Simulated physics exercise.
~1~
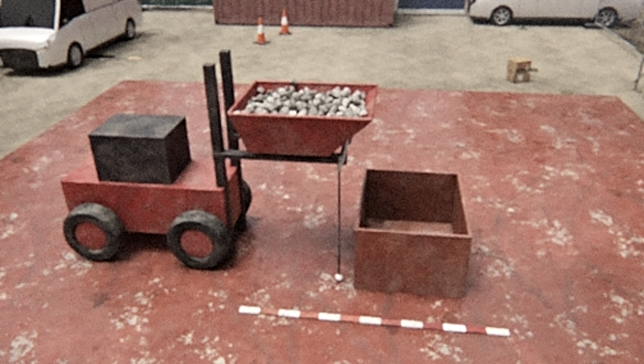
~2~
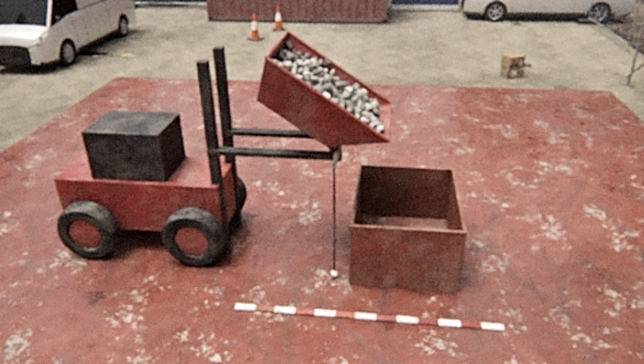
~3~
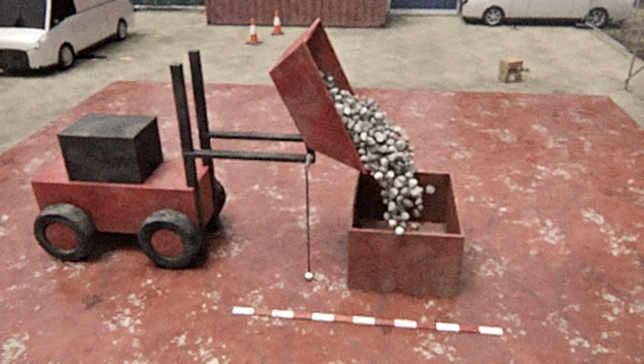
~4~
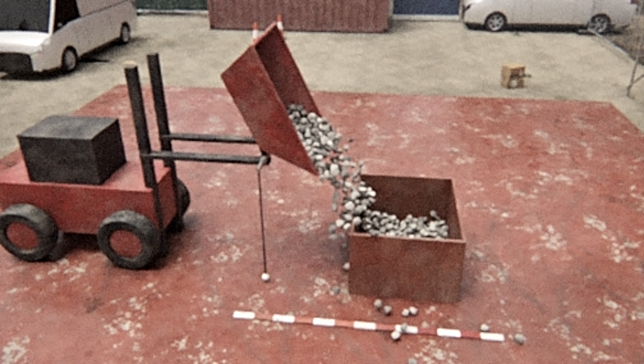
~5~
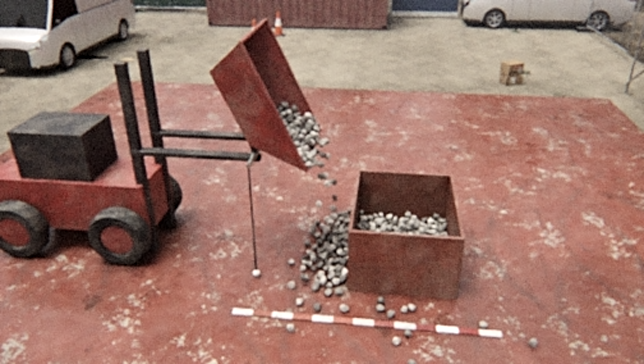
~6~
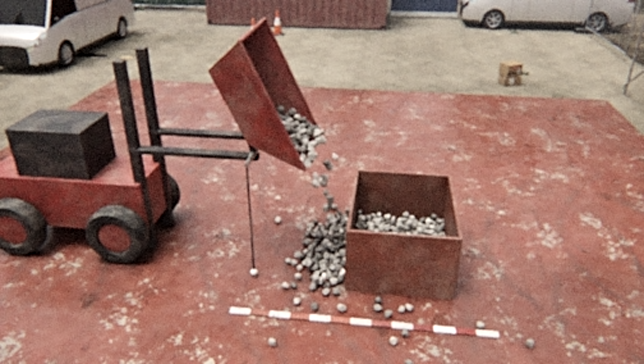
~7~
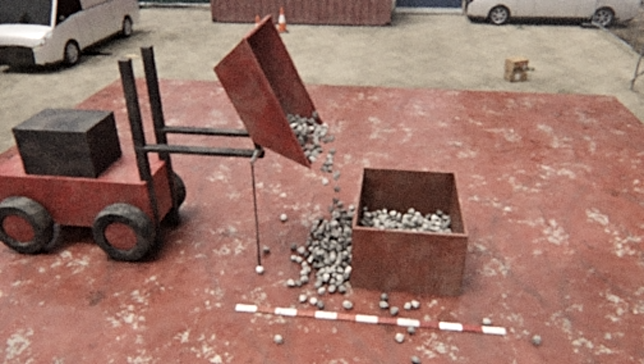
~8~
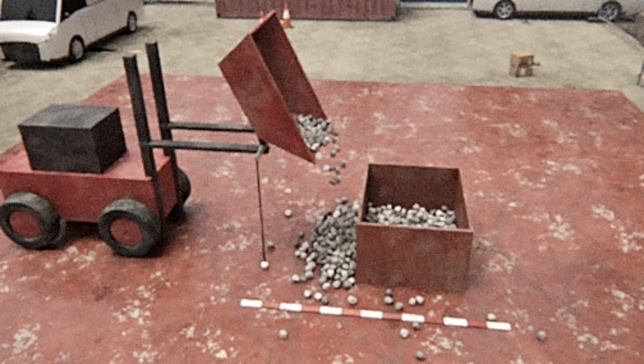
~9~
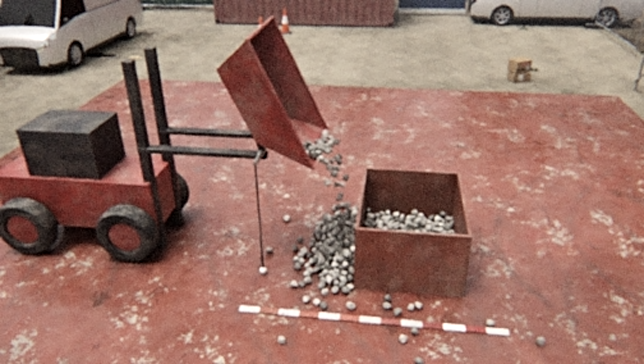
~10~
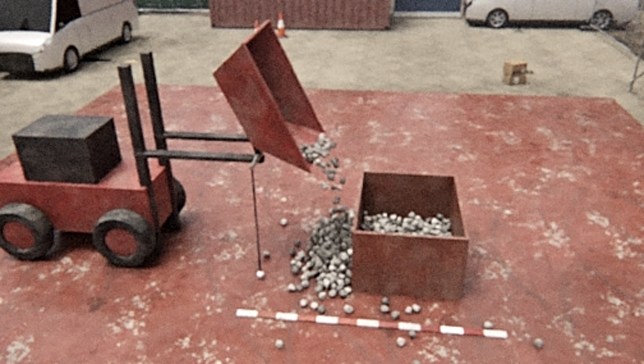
A red forklift with a black block on its back stands at the left of a worn red floor, seen from the side and slightly above, holding a red skip of grey stones beside an open rusty-red bin. Behind are parked white vehicles, orange cones and a container; a red and white striped rod lies in front. The skip tips steeply to the right, and stones pour into the bin. The forklift then backs away to the left, so the stream falls short and heaps against the bin's near side. Finally the skip stays tilted, a few stones still trickling out, with most in the bin and many on the floor.
